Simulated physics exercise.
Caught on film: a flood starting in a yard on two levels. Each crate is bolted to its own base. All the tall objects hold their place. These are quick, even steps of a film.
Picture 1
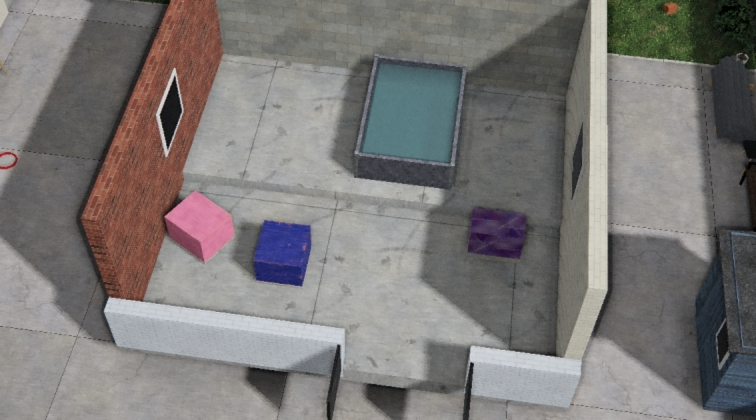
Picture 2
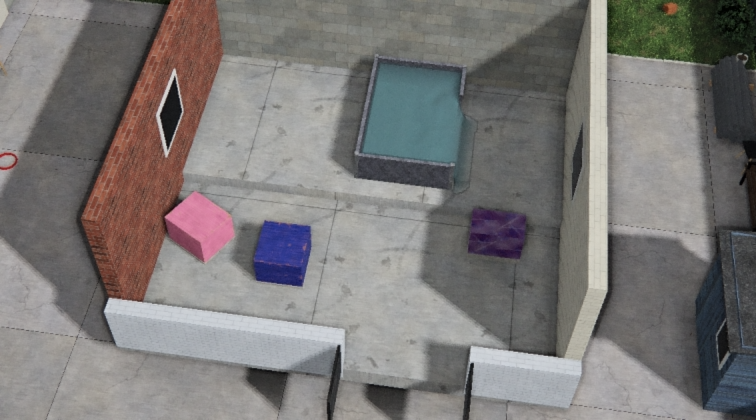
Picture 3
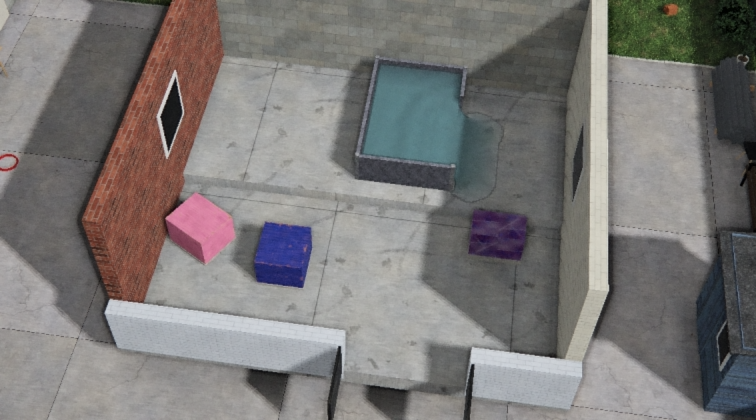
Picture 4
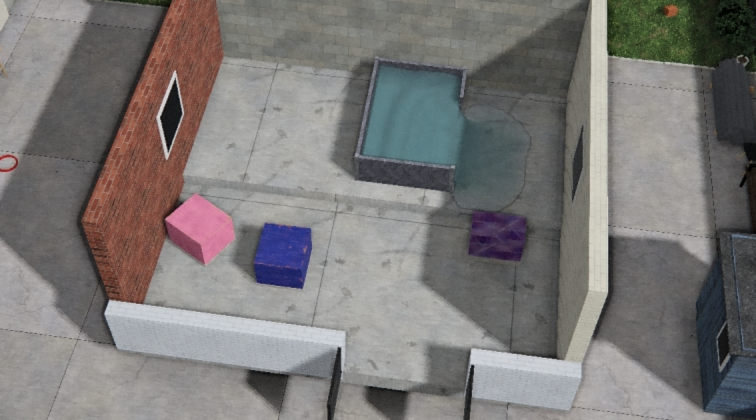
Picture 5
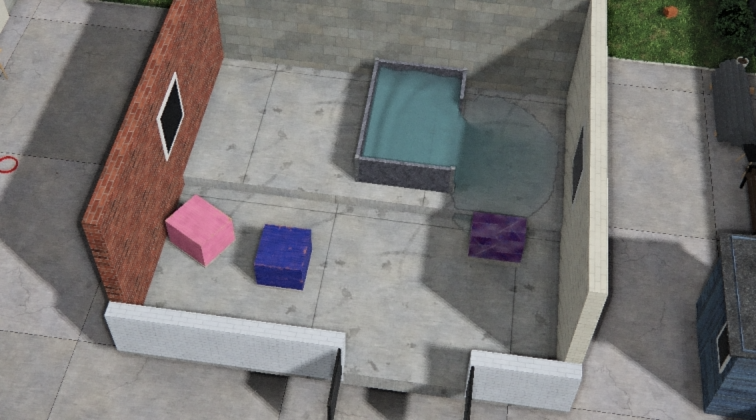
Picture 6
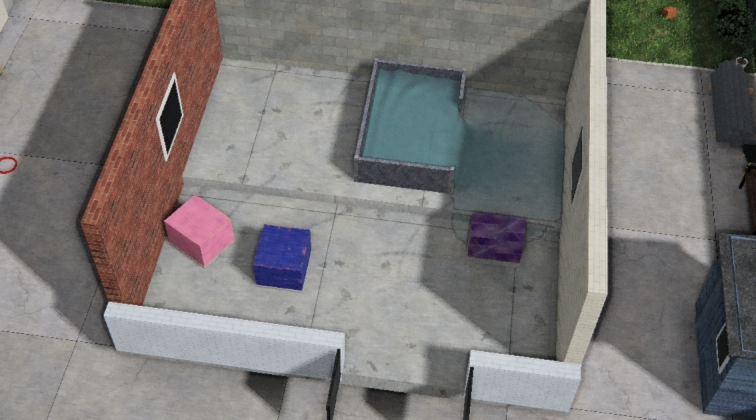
Water pours from the right side of a raised tank and spreads across the upper paving.
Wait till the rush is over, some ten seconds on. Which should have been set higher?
In the end: The pink crate is soaked; the purple crate is soaked; the blue crate is soaked.
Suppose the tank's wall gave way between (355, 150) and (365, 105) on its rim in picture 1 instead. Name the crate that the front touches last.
Last comes the crate marked purple.
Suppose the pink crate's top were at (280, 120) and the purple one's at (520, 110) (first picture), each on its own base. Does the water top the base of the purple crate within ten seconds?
In short: The purple crate is wetted.
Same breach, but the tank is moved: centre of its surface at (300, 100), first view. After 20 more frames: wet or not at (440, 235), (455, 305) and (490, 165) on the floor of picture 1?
In that order: Under water, covered, wet.
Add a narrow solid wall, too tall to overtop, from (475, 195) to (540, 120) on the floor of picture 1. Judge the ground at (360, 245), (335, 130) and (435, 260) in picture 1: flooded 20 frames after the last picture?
As listed: Free of water, no water, under water.
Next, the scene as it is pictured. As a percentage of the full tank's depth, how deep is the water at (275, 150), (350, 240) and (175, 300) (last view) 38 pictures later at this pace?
In turn 0, 6 and 0 in a hundred.
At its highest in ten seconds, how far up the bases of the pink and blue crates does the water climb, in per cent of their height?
About 290 and 260 per cent.
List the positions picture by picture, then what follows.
The first frame shows the open tank at (413, 112) is whole and still.
In the second frame, the front is at (467, 118), out from the gap at (453, 144).
In the third frame, water pours out at (454, 147) and has run to (473, 198).
In the fourth frame, the front is at (521, 132), out from the gap at (454, 149).
In the fifth frame, water pours out at (454, 150) and has run to (552, 145).
In the sixth frame, the front is at (563, 129), out from the gap at (453, 150).
A moment on, water covers 15 % of the floor; the pink crate not reached, the purple crate water round its plinth, the blue crate not reached.
Next, water covers 25 % of the floor; the pink crate not reached, the purple crate water round its plinth, the blue crate not reached.
Then, water covers 35 % of the floor; the pink crate not reached, the purple crate water round its plinth, the blue crate not reached.
Later, water covers 65 % of the floor; the pink crate water round its plinth, the purple crate water round its plinth, the blue crate water round its plinth.
In the end, water covers 80 % of the floor; the pink crate was topped, the purple crate was topped, the blue crate was topped.
